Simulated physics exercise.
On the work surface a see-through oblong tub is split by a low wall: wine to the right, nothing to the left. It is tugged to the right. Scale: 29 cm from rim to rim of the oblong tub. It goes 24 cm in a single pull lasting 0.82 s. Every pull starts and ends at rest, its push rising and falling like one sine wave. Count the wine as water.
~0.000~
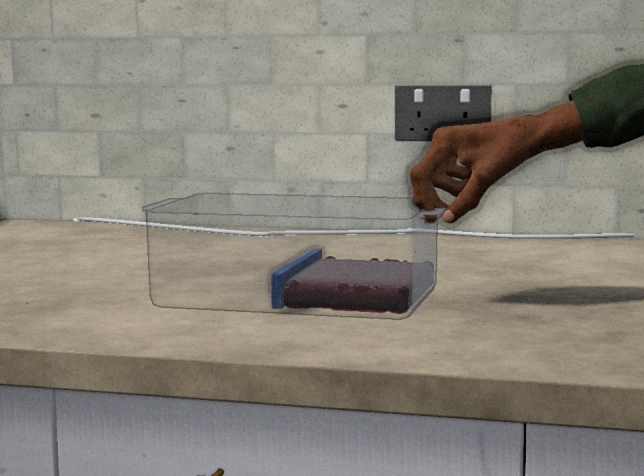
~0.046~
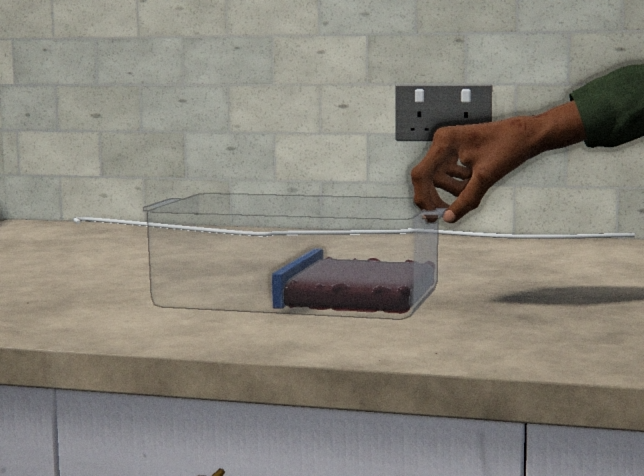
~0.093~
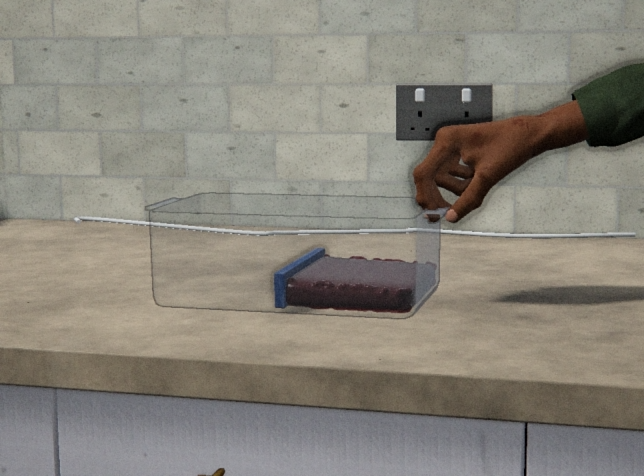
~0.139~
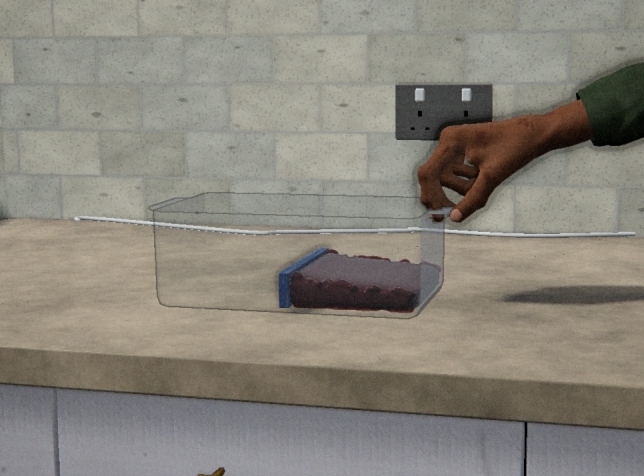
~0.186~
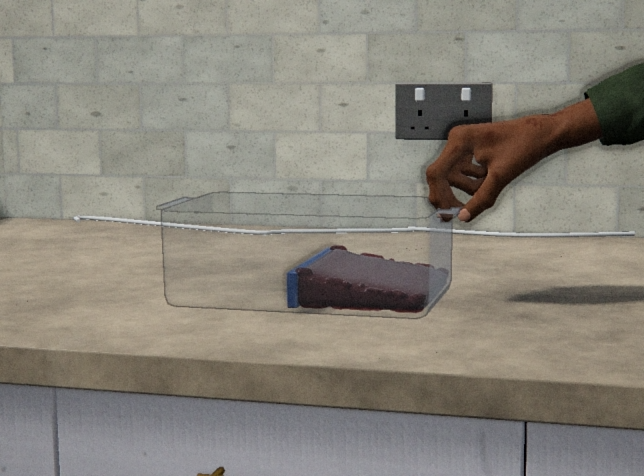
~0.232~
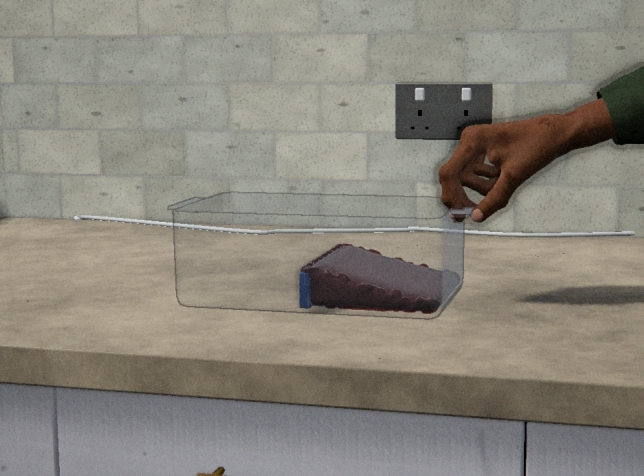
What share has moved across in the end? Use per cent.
About 14 per cent.
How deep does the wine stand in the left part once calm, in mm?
About 4 mm.
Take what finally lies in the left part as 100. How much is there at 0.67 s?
About 70 per cent.
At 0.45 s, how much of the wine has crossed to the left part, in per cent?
Near 10 in a hundred.
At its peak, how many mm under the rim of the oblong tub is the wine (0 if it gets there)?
About 40 mm.
Then, 0.45 s in, it has gone 14 cm; 9 per cent is on the left side and 0 is out of the oblong tub.
Then, 0.67 s in, it has gone 23 cm; 9 per cent is on the left side and 0 is out of the oblong tub.
Then, 0.89 s in, it has gone 24 cm; 9 per cent is on the left side and 0 is out of the oblong tub.
Then, 1.11 s in, it has gone 24 cm; 13 per cent is on the left side and 0 is out of the oblong tub.
Finally, 14 per cent is on the left side and 0 is out of the oblong tub.
